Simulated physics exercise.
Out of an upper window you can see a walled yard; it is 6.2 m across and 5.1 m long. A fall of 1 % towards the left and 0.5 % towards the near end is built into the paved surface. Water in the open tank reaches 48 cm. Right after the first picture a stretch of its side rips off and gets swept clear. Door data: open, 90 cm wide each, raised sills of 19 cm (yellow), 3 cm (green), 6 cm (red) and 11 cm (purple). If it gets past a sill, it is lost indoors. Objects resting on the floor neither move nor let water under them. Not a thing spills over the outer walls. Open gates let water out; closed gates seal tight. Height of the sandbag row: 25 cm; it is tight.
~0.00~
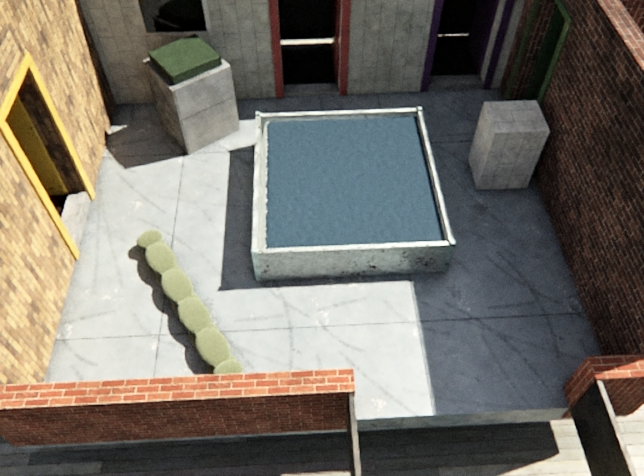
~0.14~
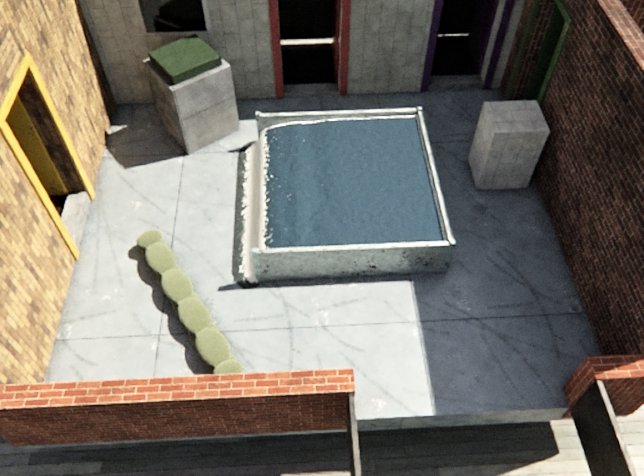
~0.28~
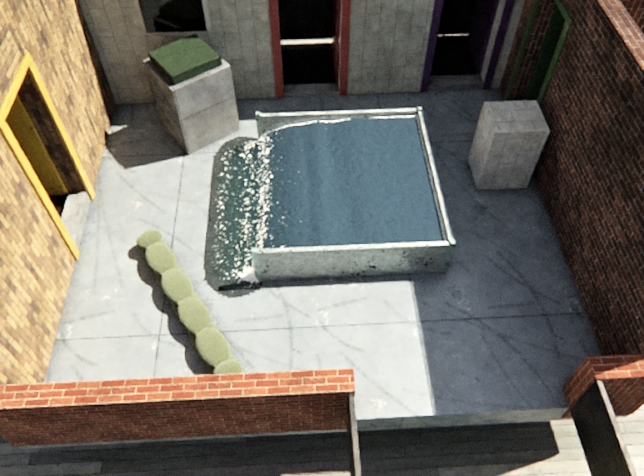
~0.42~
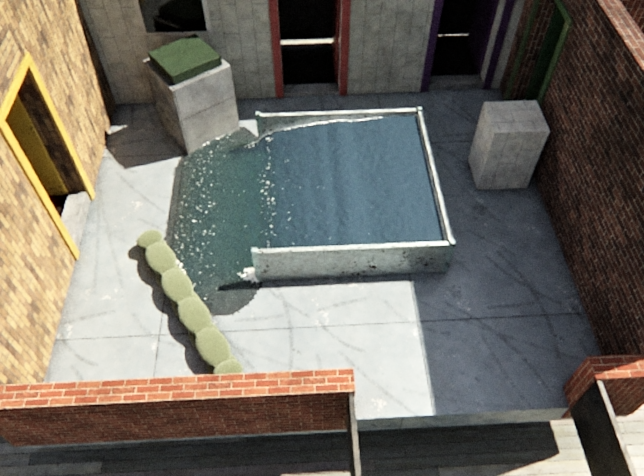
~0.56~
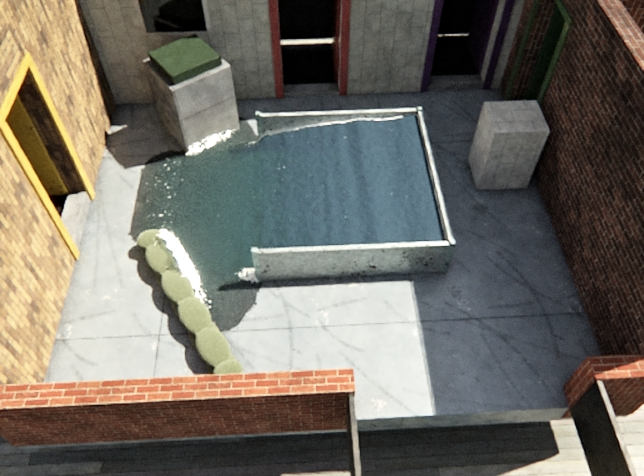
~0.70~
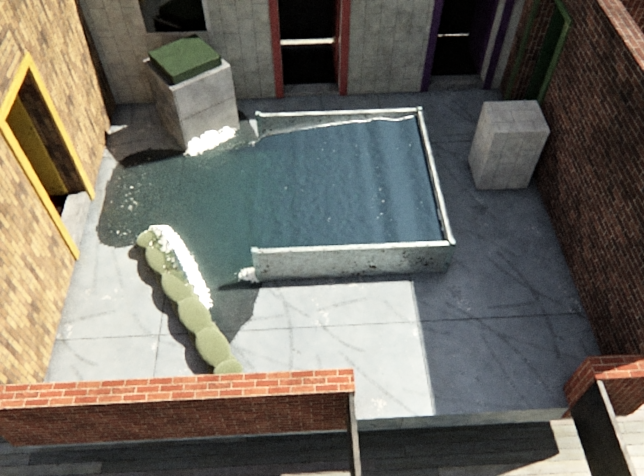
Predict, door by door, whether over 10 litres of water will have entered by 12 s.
At the end, yellow door: More than stated; green door: More than stated; red door: Less than stated; purple door: Less than stated.
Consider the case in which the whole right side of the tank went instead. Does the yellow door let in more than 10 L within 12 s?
Yellow: Falls short.
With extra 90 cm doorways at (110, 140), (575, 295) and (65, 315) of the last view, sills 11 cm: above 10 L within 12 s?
In turn: Beyond it, short of it, beyond it.
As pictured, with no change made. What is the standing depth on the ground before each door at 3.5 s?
You'd get yellow at 24 cm, green at 0 cm, red at 6 cm, and purple at 0 cm.
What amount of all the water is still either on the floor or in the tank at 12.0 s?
Close to 84 in a hundred remains.
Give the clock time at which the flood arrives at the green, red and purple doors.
Door times: Green 5.0 s / red 2.2 s / purple 5.0 s.
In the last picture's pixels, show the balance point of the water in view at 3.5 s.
It lies at roughly (214, 206) in pixels.
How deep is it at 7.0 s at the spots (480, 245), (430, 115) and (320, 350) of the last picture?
Depths in turn: Roughly 1, 3 and 6 centimetres.
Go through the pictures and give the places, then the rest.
In the first picture, the open tank at (346, 177) is whole and still, 48 cm deep.
In the second picture, the front is at (245, 281), 1.2 m from the gap at (262, 198); 0.4 m2 of floor is under water; 48 cm left at the back of the open tank.
In the third picture, the front is at (235, 290), 1.4 m from the gap at (262, 199); 1.4 m2 of floor is under water; 48 cm left at the back of the open tank.
In the fourth picture, water pours out at (262, 199) and has run 1.7 m, to (205, 304); typically 8 cm deep outside, 48 cm at the open tank's back.
In the fifth picture, the front is at (213, 321), 1.8 m from the gap at (262, 199); 3.7 m2 of floor is under water; 48 cm left at the back of the open tank.
In the sixth picture, the front is at (126, 163), 2.2 m from the gap at (262, 199); 4.5 m2 of floor is under water; 46 cm left at the back of the open tank.
After 1.4 s water covers 25 % of the floor and is deepest (42 cm) near (93, 198); yellow door 28 cm at the sill, 13 L in, green door not reached, red door not reached, purple door not reached.
After 2.2 s water covers 45 % of the floor and is deepest (38 cm) near (90, 208); yellow door 33 cm at the sill, 64 L in, green door not reached, red door 2 cm at the sill, 0 L in, purple door not reached.
After 3.5 s water covers 65 % of the floor and is deepest (44 cm) near (183, 110); yellow door 24 cm at the sill, 132 L in, green door not reached, red door 6 cm at the sill, 0 L in, purple door not reached.
After 7.0 s water covers 90 % of the floor and is deepest (24 cm) near (173, 407); yellow door 14 cm at the sill, 143 L in, green door 5 cm at the sill, 12 L in, red door 5 cm at the sill, 1 L in, purple door 5 cm at the sill, 0 L in.
After 12.0 s water covers 95 % of the floor and is deepest (18 cm) near (117, 106); yellow door 14 cm at the sill, 143 L in, green door 4 cm at the sill, 23 L in, red door 4 cm at the sill, 1 L in, purple door 3 cm at the sill, 0 L in.
